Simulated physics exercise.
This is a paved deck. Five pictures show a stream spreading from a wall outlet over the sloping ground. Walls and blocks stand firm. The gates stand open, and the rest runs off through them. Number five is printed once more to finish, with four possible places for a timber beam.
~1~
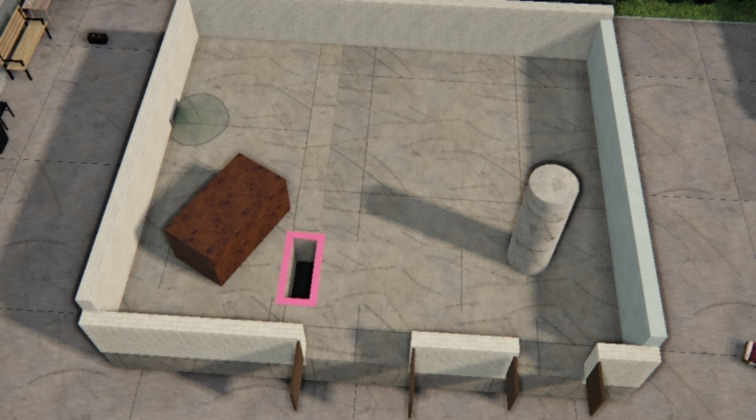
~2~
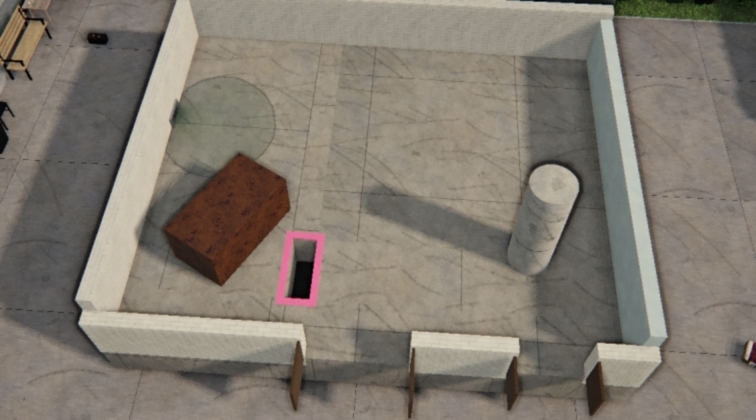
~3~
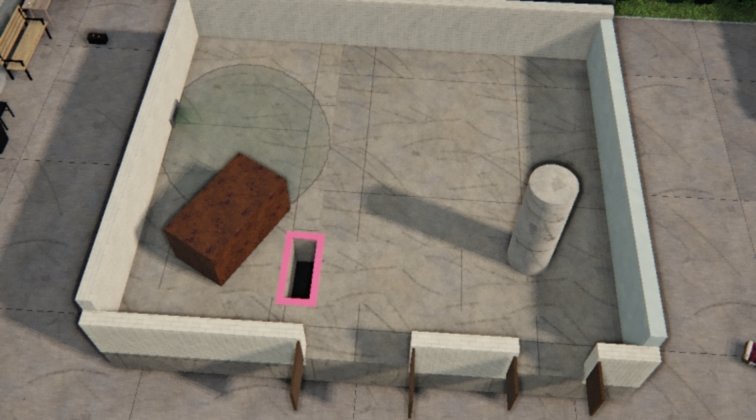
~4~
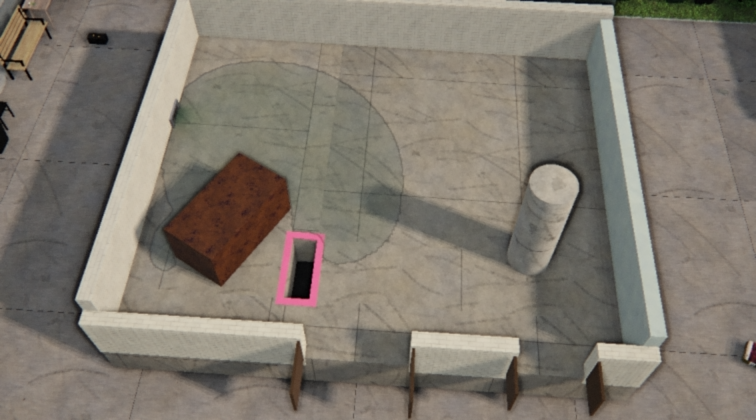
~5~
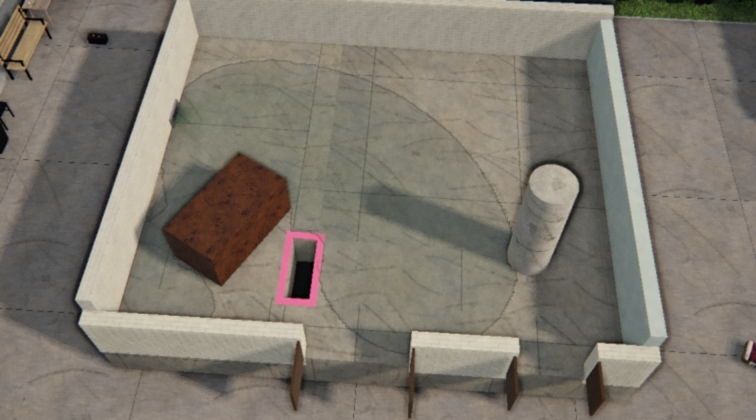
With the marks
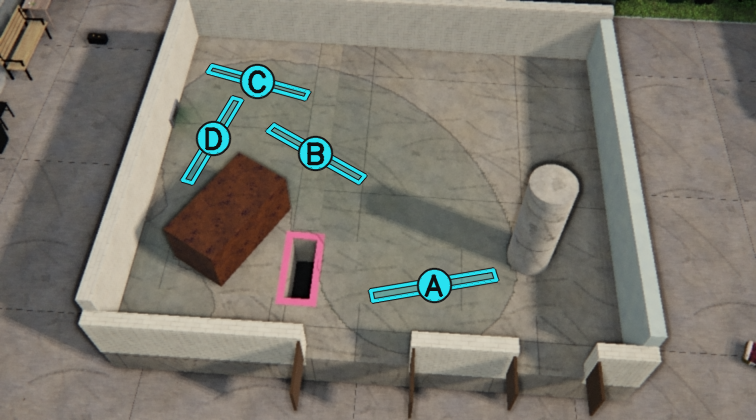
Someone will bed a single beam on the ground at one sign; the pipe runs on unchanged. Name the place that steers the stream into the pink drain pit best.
The answer is place D.
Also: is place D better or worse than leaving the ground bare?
Better.
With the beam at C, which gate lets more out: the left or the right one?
The right gate.
In cyan, A from (371, 295) to (494, 275); B from (270, 128) to (361, 179); C from (209, 68) to (306, 95); D from (187, 181) to (237, 99).
Choosing A, about 5 % of the stream goes into the pink drain pit, about 92 % out by the gates.
Choosing B, about 5 % of the stream goes into the pink drain pit, about 93 % out by the gates.
Choosing C, about 5 % of the stream goes into the pink drain pit, about 93 % out by the gates.
Choosing D, about 12 % of the stream goes into the pink drain pit, about 85 % out by the gates.
